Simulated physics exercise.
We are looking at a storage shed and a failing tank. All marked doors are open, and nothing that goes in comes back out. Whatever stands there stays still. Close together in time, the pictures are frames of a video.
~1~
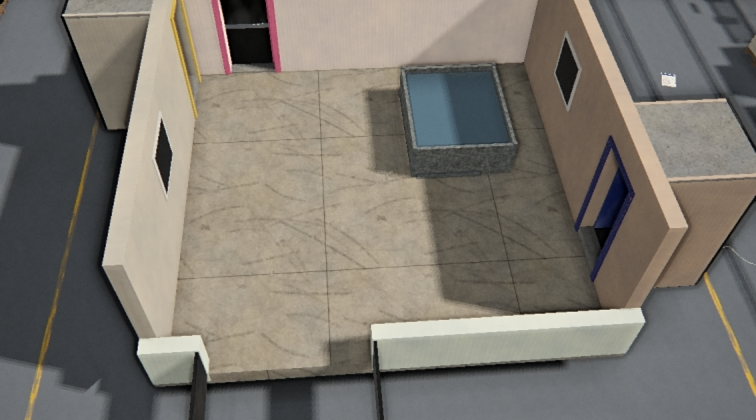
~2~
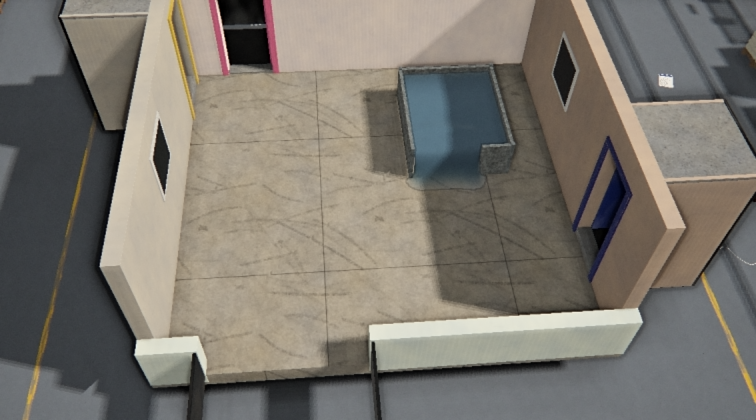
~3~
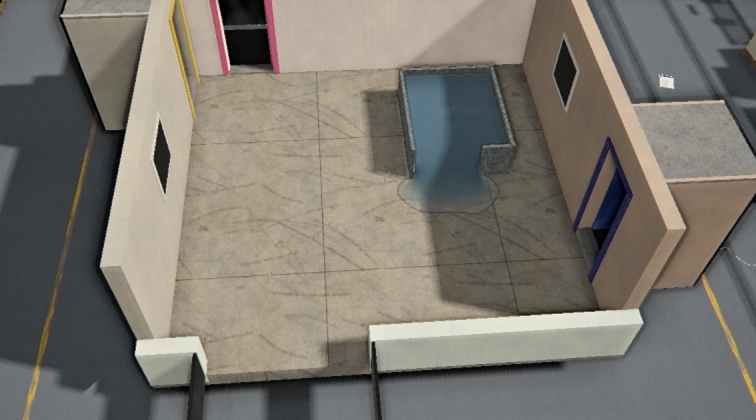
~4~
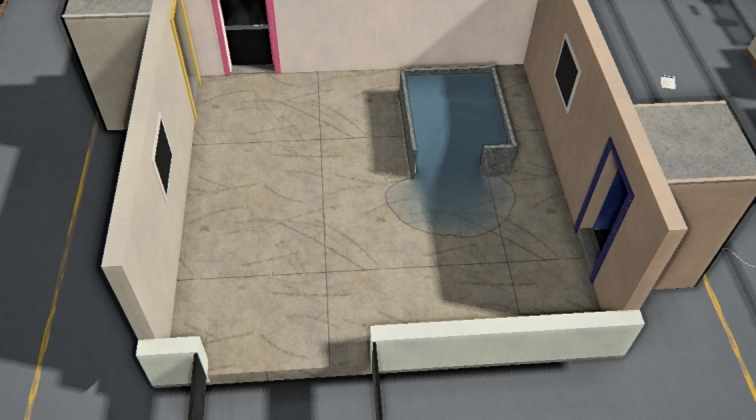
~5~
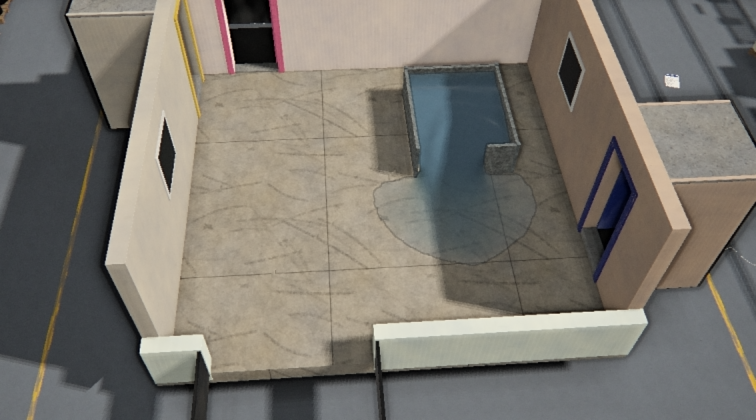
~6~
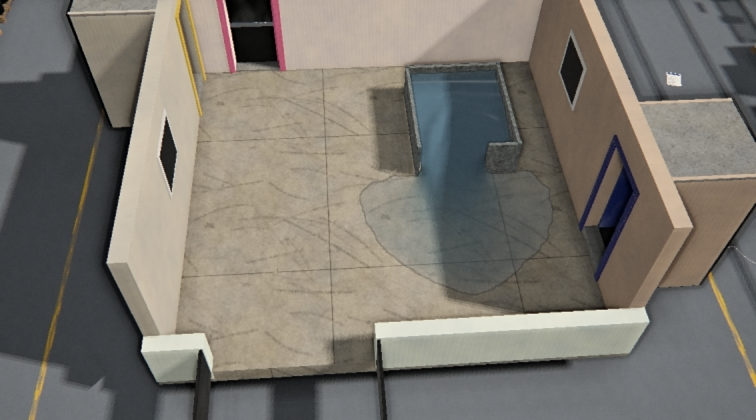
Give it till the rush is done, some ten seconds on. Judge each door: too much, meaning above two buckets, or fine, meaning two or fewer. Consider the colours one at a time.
Yellow door: Fine, blue door: Fine, pink door: Fine.
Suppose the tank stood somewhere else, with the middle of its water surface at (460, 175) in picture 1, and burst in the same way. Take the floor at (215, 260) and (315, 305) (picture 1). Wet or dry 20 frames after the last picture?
In turn: Flooded, covered.
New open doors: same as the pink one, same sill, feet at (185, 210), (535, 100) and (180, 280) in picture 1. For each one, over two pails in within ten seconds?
Taken in sequence, they go: Not exceeded, not exceeded, exceeded.
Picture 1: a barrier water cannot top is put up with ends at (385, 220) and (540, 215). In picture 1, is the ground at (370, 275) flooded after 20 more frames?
Parched.
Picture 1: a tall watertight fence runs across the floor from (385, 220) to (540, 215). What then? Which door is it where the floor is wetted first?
First: The blue door.
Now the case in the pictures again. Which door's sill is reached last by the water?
I pick the pink one.
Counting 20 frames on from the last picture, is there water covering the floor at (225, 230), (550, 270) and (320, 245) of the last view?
First spot spared, second spot submerged, third spot submerged.
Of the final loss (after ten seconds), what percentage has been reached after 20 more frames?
About 35 per cent.
A moment on, water covers 30 % of the floor; the yellow door not reached, the blue door wet at the sill, nothing in, the pink door not reached.
Next, water covers 40 % of the floor; the yellow door not reached, the blue door wet at the sill, nothing in, the pink door not reached.
Then, water covers 40 % of the floor; the yellow door not reached, the blue door wet at the sill, nothing in, the pink door not reached.
Later, water covers 60 % of the floor; the yellow door not reached, the blue door wet at the sill, nothing in, the pink door not reached.
In the end, water covers 90 % of the floor; the yellow door wet at the sill, nothing in, the blue door wet at the sill, nothing in, the pink door wet at the sill, nothing in.
